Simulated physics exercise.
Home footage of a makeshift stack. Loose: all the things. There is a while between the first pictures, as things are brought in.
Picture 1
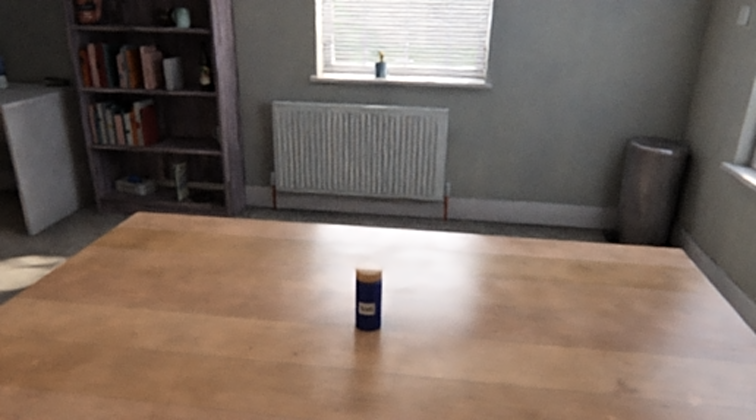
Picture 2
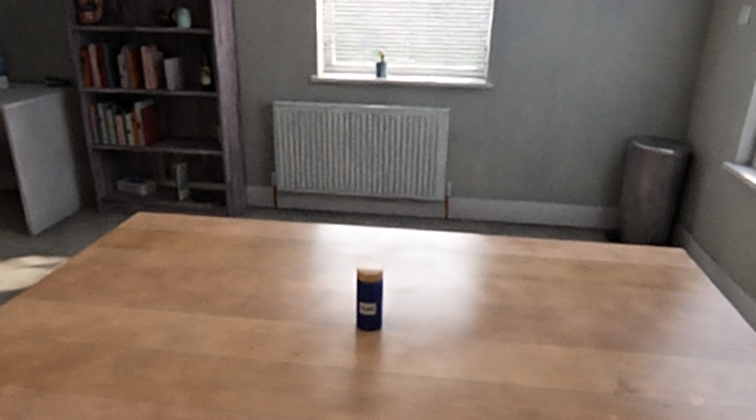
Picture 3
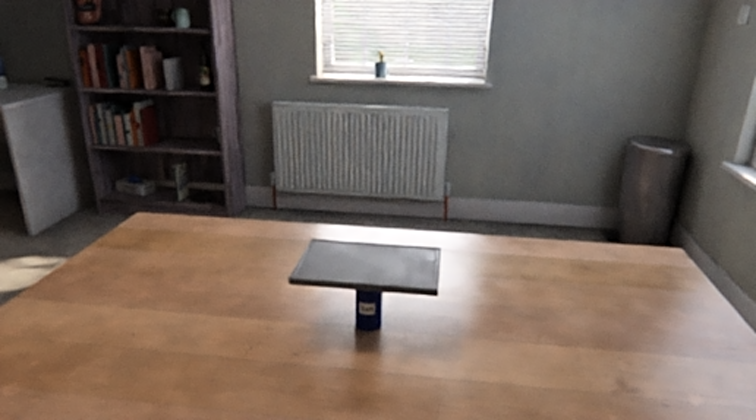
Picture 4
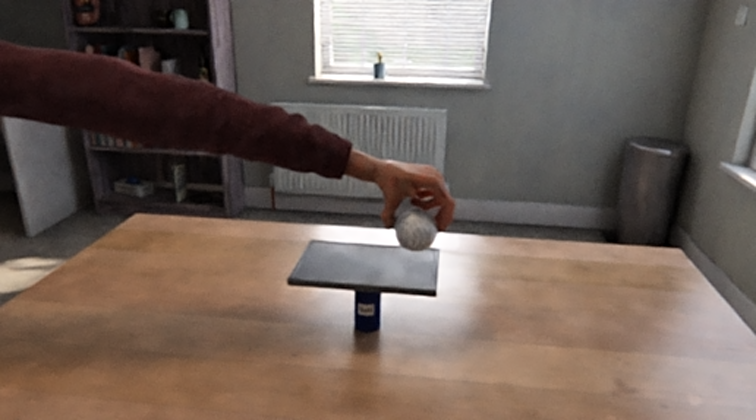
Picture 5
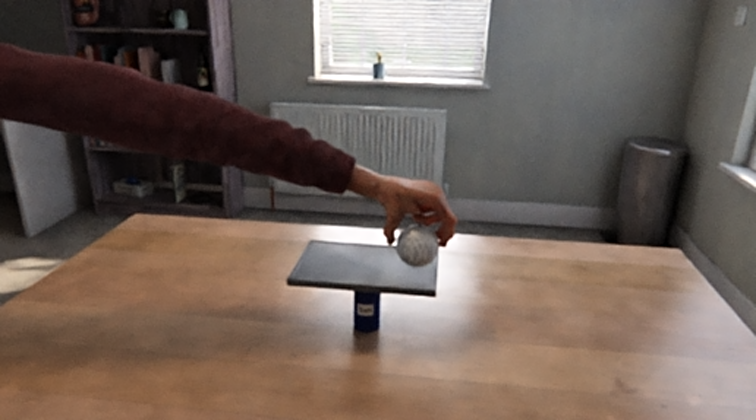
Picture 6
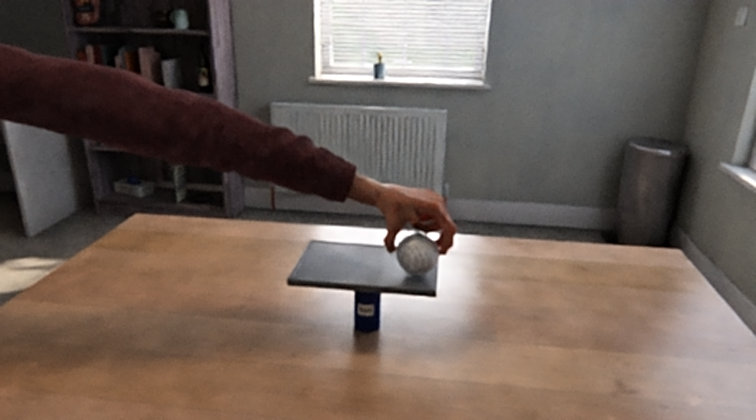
A white ball-shaped object being lowered by a hand onto the right side of a dark board atop a blue shaker.
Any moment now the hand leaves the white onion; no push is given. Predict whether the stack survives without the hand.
It falls down.
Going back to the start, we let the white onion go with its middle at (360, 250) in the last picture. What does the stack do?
After that, it remains intact.
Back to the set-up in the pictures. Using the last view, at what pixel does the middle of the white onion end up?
It finishes at about (440, 327).
Then, 0.40 s on from there, white onion now fallen; grey lid on its side.
Then, 1.00 s on from there, grey lid upside down.
In the end, fallen, grey lid and white onion; blue shaker unmoved. At the end, from the last picture's camera, white onion near (441, 327). The stack gives way.
